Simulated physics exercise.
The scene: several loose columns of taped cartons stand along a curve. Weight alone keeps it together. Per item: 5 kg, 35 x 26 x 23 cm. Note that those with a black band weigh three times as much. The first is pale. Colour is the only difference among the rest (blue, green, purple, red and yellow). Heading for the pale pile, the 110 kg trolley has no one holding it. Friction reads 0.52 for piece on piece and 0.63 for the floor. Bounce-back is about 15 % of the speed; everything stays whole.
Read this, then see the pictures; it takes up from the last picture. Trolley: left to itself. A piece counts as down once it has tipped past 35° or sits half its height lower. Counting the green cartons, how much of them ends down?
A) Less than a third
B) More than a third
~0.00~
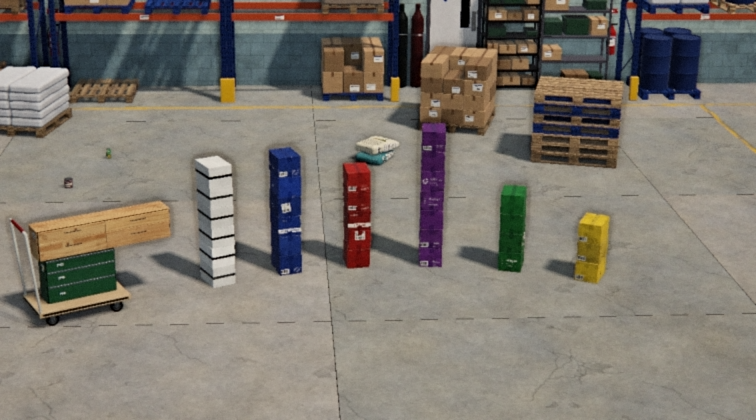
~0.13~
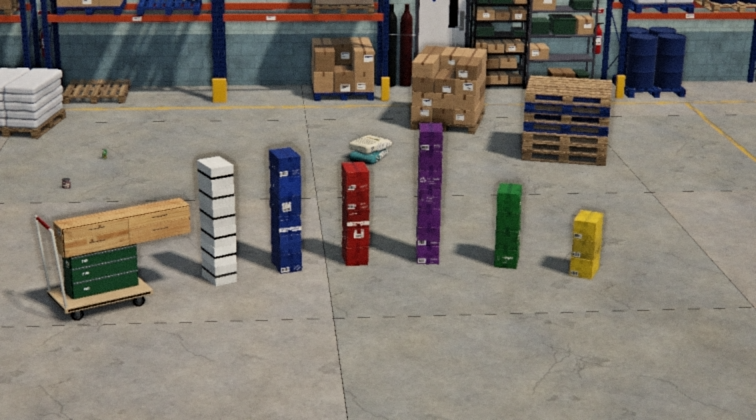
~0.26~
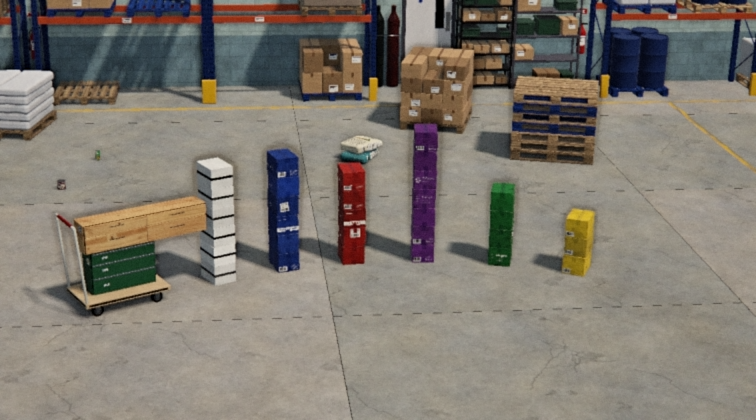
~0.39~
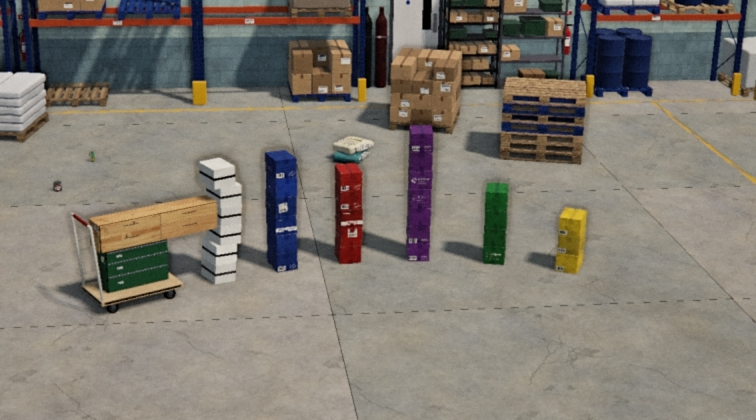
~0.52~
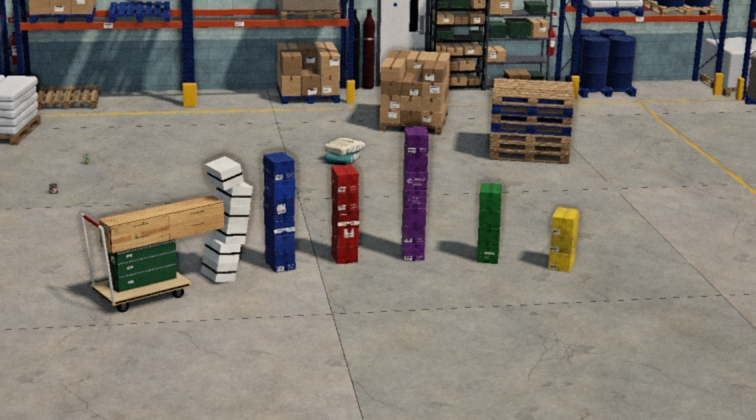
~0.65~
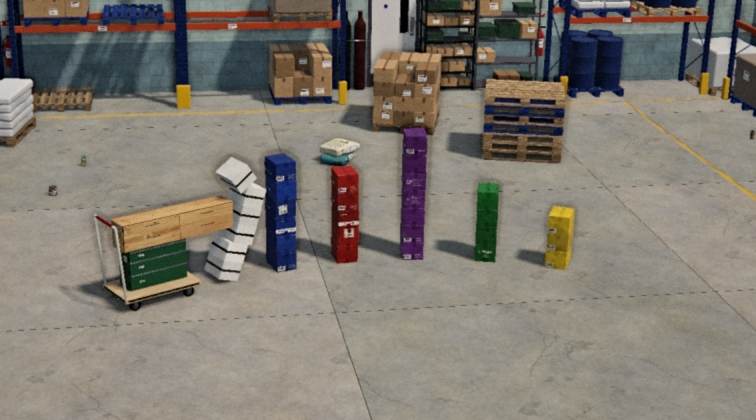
Answer: B.
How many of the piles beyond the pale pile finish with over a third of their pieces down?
It adds up to 5.
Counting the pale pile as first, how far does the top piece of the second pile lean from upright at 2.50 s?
Lean: Near 100° off upright.
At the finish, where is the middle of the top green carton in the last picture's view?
Roughly (532, 245).
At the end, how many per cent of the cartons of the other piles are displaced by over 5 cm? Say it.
The share is 95 %.
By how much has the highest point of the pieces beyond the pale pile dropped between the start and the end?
About 85 cm.
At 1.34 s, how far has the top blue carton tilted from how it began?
My estimate is close to 80°.
Around 1.34 s, 6 of the pale pile down; none of the 4 green cartons down (5 of 25 in all colours); top green carton unmoved; top blue carton on its side.
Around 2.50 s, 6 of the pale pile down; 1 of the 4 green cartons down (17 of 25 in all colours); top green carton tipped 37°; top blue carton on its side.
Finally (4.7 s), 6 of the pale pile down; 3 of the 4 green cartons down (22 of 25 in all colours); top green carton 68 cm lower; top red carton on its side. That is 75 per cent. Seen by the last camera, middles, top green carton near (532, 245), top red carton near (457, 222).
